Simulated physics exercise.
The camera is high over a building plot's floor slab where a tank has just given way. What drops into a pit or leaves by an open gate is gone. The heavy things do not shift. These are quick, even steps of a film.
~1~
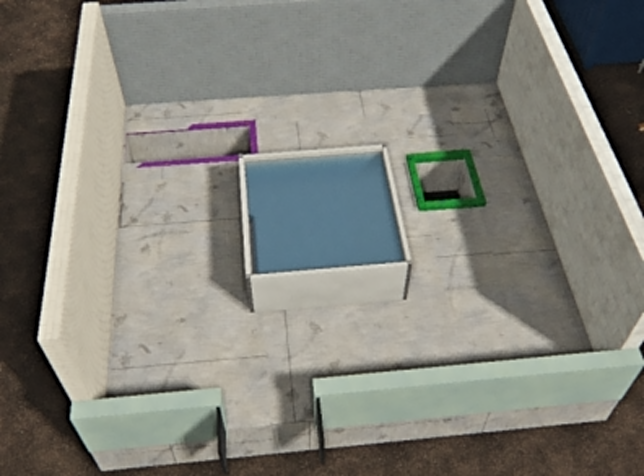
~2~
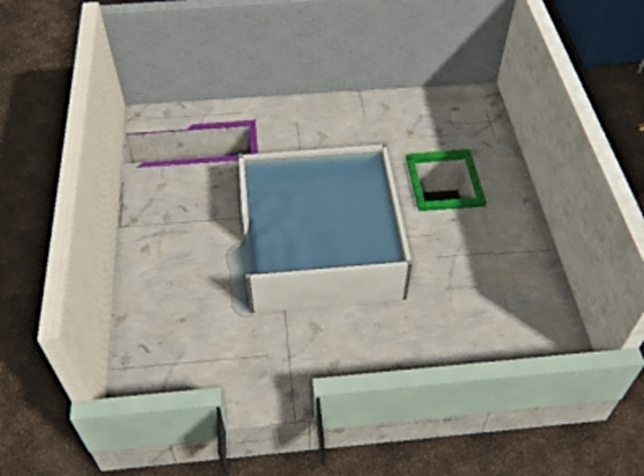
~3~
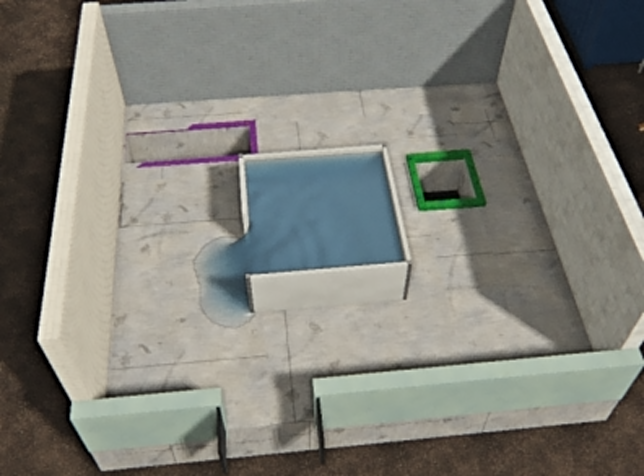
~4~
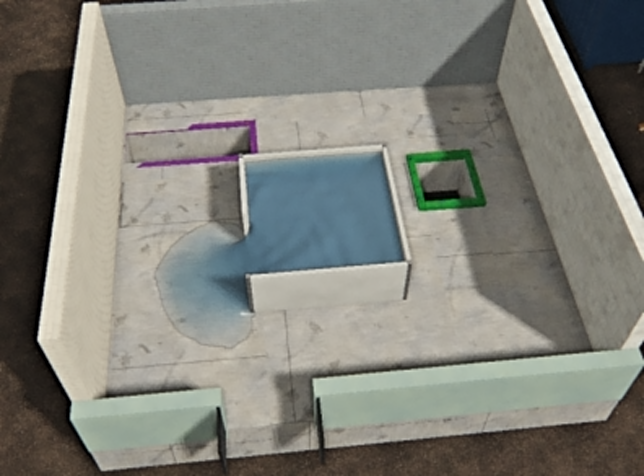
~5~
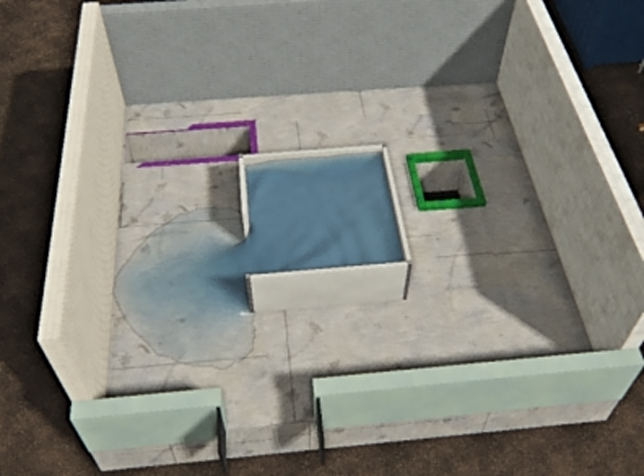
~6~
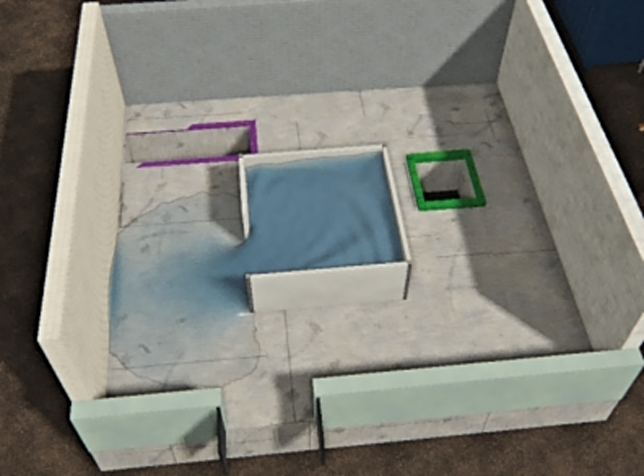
On a walled concrete floor slab, water pouring from the left side of a square tank and spreading to the left wall.
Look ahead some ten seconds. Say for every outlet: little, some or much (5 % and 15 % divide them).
In the end: The gate takes between 5 and 15 %; the purple pit takes more than 15 %; the green pit takes less than 5 %.
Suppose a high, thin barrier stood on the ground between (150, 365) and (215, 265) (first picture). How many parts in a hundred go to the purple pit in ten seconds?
Roughly, in per cent: Purple 40.
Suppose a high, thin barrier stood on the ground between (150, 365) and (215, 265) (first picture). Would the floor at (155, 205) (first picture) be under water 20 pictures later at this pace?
Answer: Under water.
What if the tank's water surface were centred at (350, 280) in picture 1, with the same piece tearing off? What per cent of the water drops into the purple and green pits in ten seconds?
In per cent: Purple 35, green 0.
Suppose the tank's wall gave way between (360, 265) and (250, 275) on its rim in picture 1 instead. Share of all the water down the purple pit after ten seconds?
Parts in a hundred: Purple 6.
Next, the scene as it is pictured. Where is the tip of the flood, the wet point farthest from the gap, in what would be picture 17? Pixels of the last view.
At about (124, 132).
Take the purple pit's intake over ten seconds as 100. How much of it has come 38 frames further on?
Close to 70 %.
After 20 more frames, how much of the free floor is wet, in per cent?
Roughly 45 per cent.
A moment on, water covers 20 % of the floor; the gate 0 %, the purple pit 0 %, the green pit 0 %.
Next, water covers 25 % of the floor; the gate 0 %, the purple pit 2 %, the green pit 0 %.
Then, water covers 45 % of the floor; the gate 1 %, the purple pit 9 %, the green pit 0 %.
Later, water covers 65 % of the floor; the gate 4 %, the purple pit 19 %, the green pit 0 %.
In the end, water covers 80 % of the floor; the gate 8 %, the purple pit 28 %, the green pit 0 %.
